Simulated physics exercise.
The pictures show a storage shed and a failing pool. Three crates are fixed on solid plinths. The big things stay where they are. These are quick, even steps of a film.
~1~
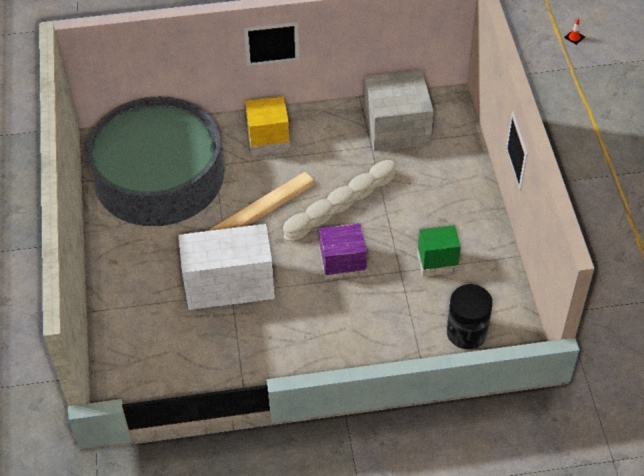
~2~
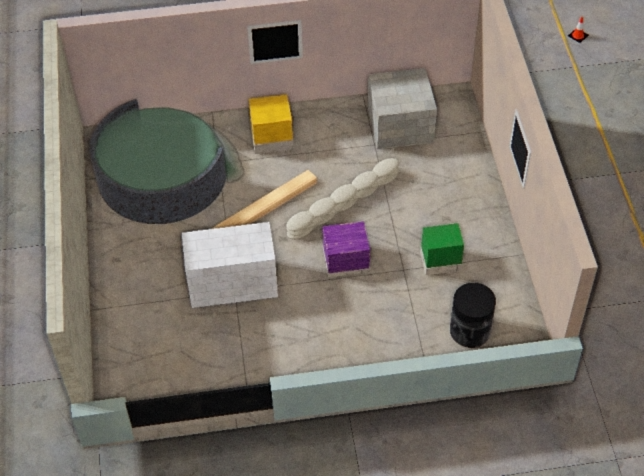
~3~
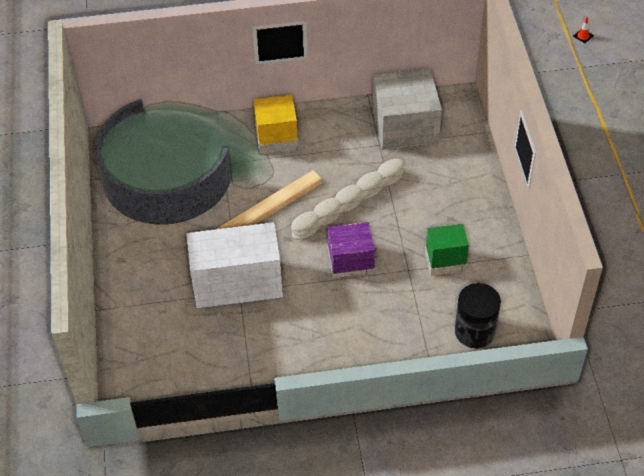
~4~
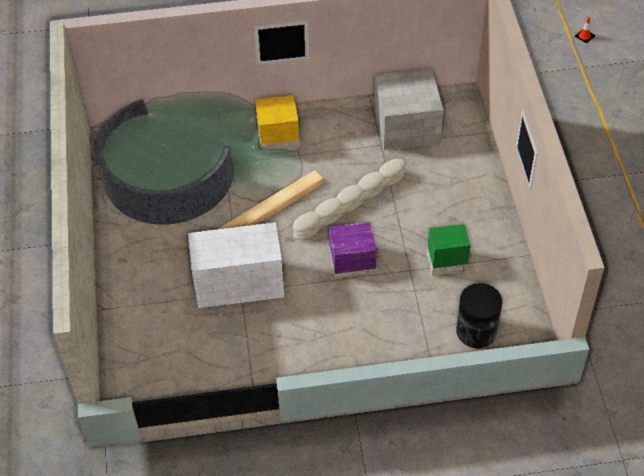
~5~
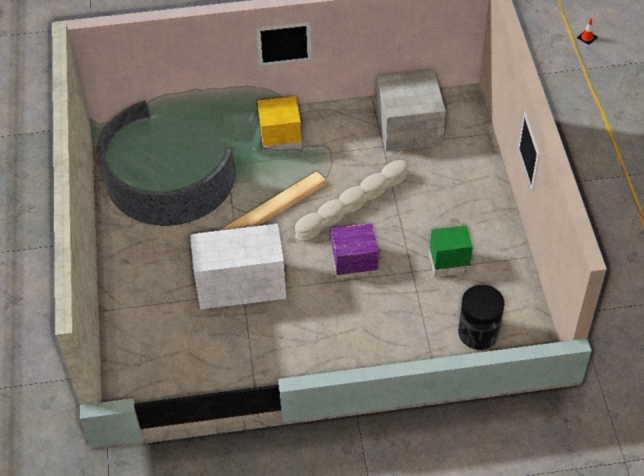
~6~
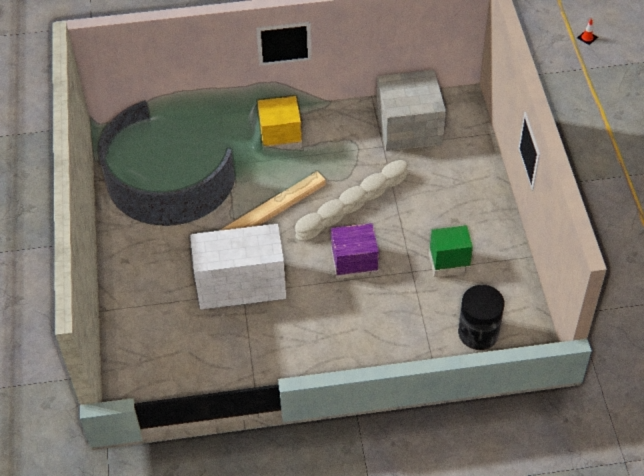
The video shows a small walled enclosure holding colored blocks, a plank and a round pool of green water; the pool's far side opens and water spreads rightward across the floor, surrounding the yellow block's base.
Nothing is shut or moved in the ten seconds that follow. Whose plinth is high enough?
One by one: The yellow crate is soaked; the green crate keeps dry; the purple crate keeps dry.
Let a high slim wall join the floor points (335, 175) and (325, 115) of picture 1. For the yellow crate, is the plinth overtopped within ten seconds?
My reading: Yellow crate gets wet.
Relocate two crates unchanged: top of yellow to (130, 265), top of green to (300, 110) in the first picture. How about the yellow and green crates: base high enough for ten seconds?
The yellow one keeps dry, the green one is topped.
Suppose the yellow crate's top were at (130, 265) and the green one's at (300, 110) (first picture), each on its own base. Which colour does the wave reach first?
I say the green one.
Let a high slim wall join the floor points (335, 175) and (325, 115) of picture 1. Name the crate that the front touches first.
It is the yellow crate.
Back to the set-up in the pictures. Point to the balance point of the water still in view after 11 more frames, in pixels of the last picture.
At about (239, 158).
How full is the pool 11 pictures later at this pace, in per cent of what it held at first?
Some 38 per cent.
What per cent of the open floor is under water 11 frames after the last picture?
About 35 per cent.
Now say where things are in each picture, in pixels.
The first picture shows still water in the round pool at (154, 147).
In the second picture, water pours out on the round pool's far side and has run to a hidden place.
In the third picture, the front is at a hidden place, out from the gap on the round pool's far side.
In the fourth picture, water pours out on the round pool's far side and has run to (97, 127).
In the fifth picture, the front is at (323, 175), out from the gap on the round pool's far side.
In the sixth picture, water pours out on the round pool's far side and has run to (352, 162).
A moment on, water covers 20 % of the floor; the yellow crate water round its plinth, the green crate not reached, the purple crate not reached.
Next, water covers 35 % of the floor; the yellow crate water round its plinth, the green crate not reached, the purple crate not reached.
Then, water covers 50 % of the floor; the yellow crate water round its plinth, the green crate not reached, the purple crate not reached.
Later, water covers 75 % of the floor; the yellow crate water round its plinth, the green crate water round its plinth, the purple crate water round its plinth.
In the end, water covers 95 % of the floor; the yellow crate was topped, the green crate stayed above the water, the purple crate stayed above the water.
